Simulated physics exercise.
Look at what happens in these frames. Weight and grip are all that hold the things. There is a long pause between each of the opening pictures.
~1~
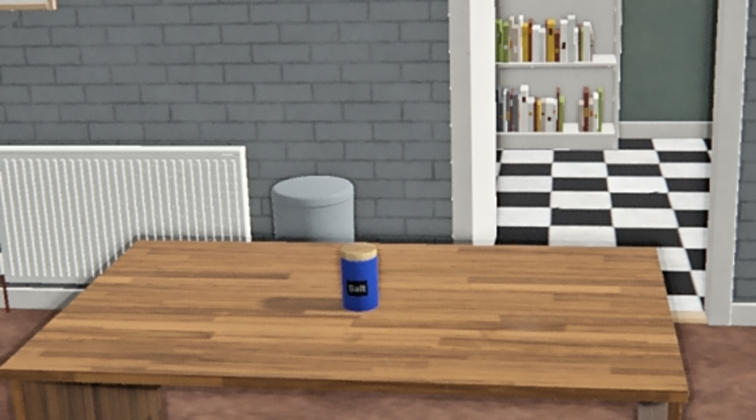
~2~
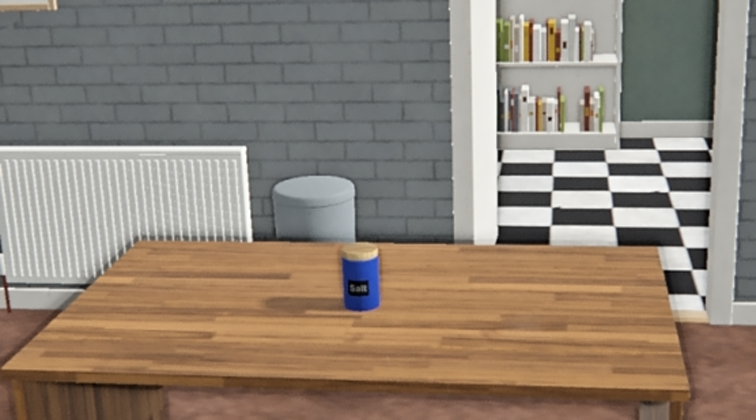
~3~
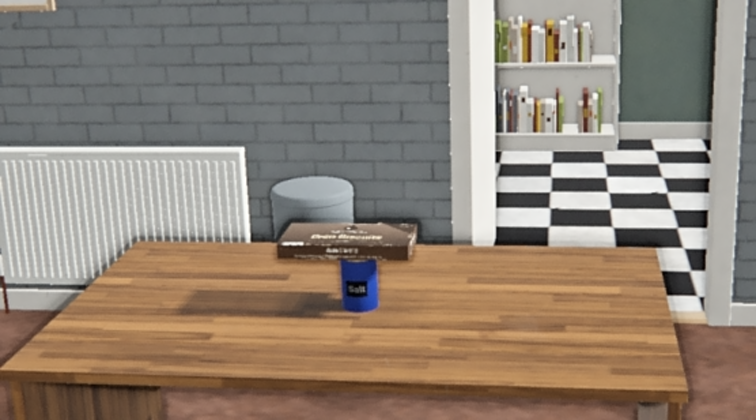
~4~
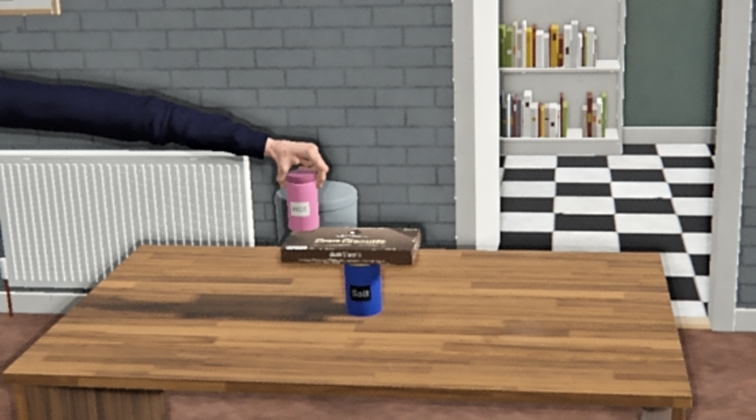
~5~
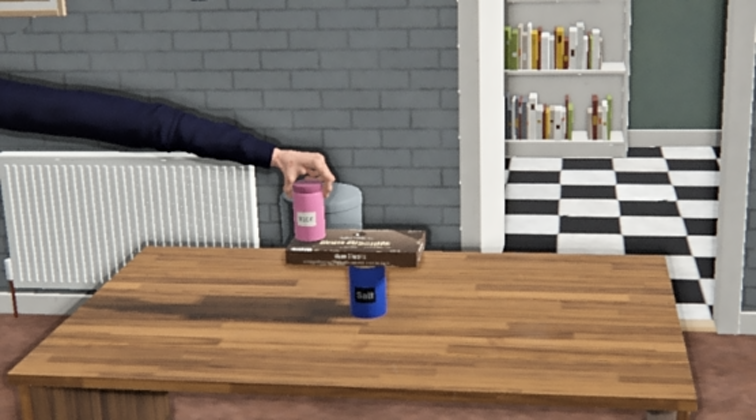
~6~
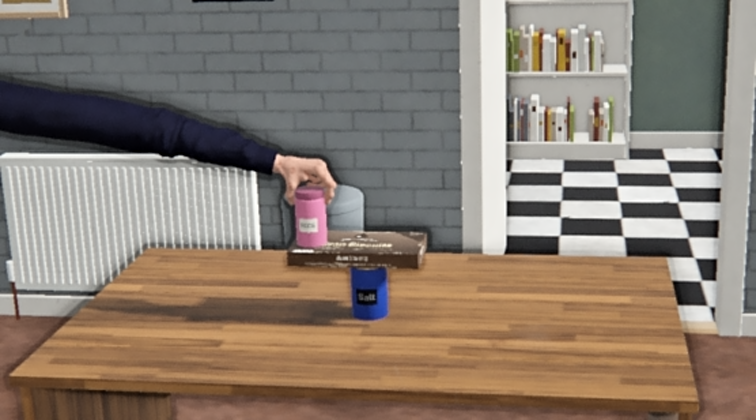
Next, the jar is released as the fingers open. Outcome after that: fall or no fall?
Result: A tumble.
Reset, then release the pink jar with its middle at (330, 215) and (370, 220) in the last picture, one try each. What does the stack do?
On the first try it falls down; on the second try it stays put.
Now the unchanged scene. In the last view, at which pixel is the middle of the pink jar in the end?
It finishes at about (248, 301).
Then, 0.40 s later than the last frame, pink jar now fallen; brown packet tilted by 59°.
Then, 0.50 s later than the last frame, brown packet on its side.
Then, 0.70 s later than the last frame, pink jar resting near (247, 303).
Then, 1.00 s later than the last frame, brown packet now fallen.
When it is over, fallen, brown packet and pink jar; blue jar as before. End places, in pixels of the last picture, pink jar near (247, 301). The stack comes apart.
